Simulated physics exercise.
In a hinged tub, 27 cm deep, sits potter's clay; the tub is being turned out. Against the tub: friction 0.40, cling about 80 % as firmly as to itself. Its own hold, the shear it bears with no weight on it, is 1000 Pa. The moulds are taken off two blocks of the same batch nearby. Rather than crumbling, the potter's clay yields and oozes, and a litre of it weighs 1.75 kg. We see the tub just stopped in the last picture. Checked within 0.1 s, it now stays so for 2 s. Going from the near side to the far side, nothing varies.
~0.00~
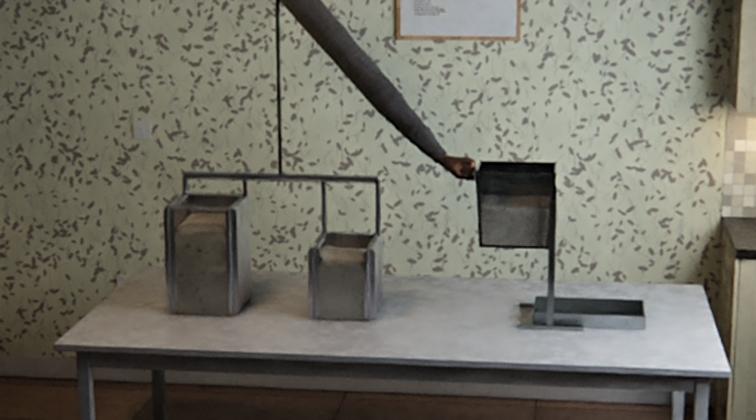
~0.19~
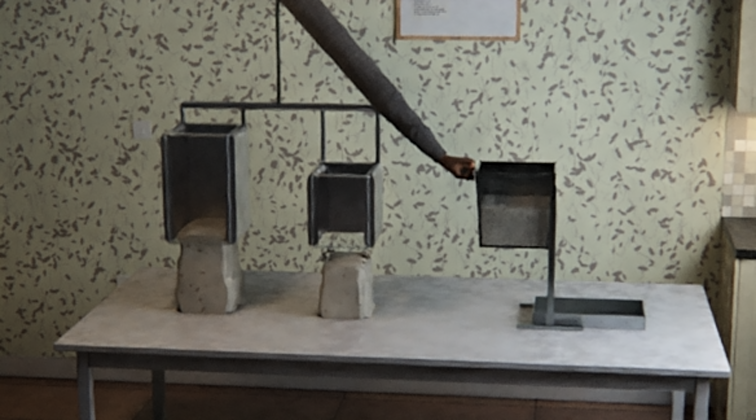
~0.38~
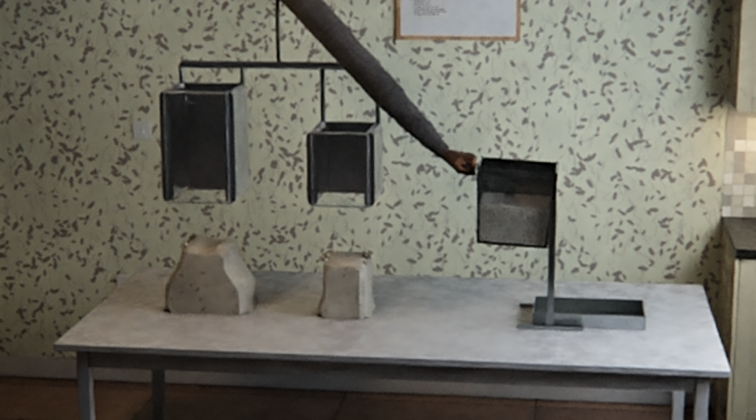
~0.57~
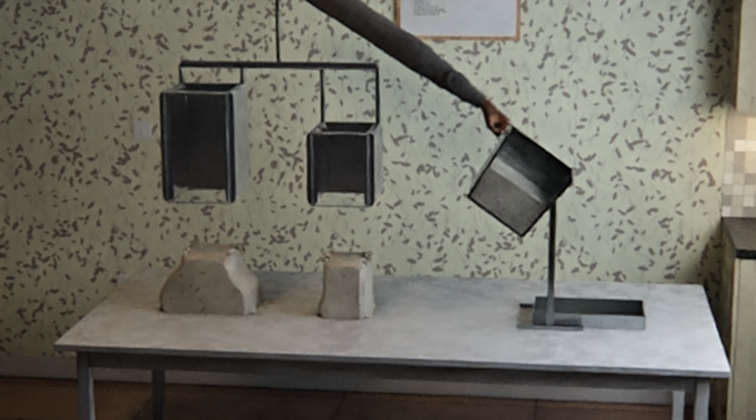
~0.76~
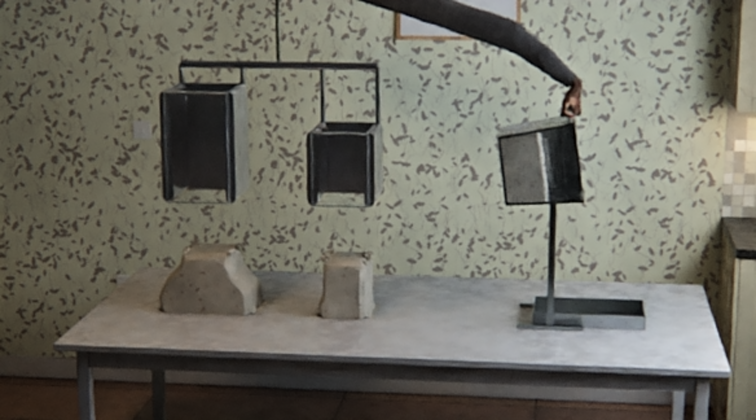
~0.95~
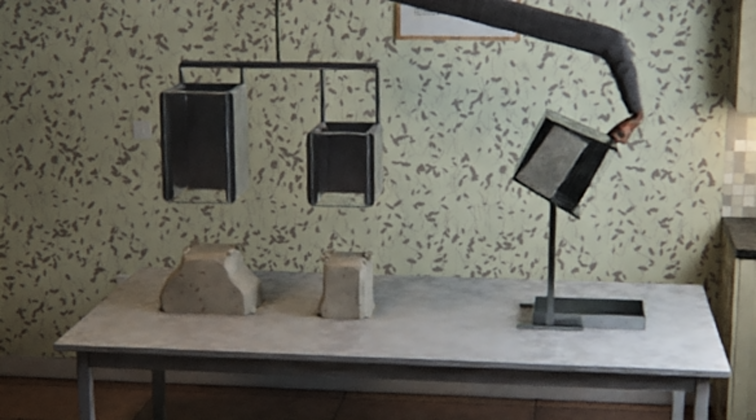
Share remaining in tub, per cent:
Near 0 percent.
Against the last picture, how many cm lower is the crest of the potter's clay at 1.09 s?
Around 10 cm below its level in the last picture.
After 1.09 s, the tub is at 117 degrees and holds 97 %.
After 1.26 s, the tub is at 117 degrees and holds 34 %.
After 1.43 s, the tub is at 117 degrees and holds 31 %.
After 1.60 s, the tub is at 117 degrees and holds 24 %.
After 2.95 s, at the end, the tub is at 117 degrees and holds 0 %.
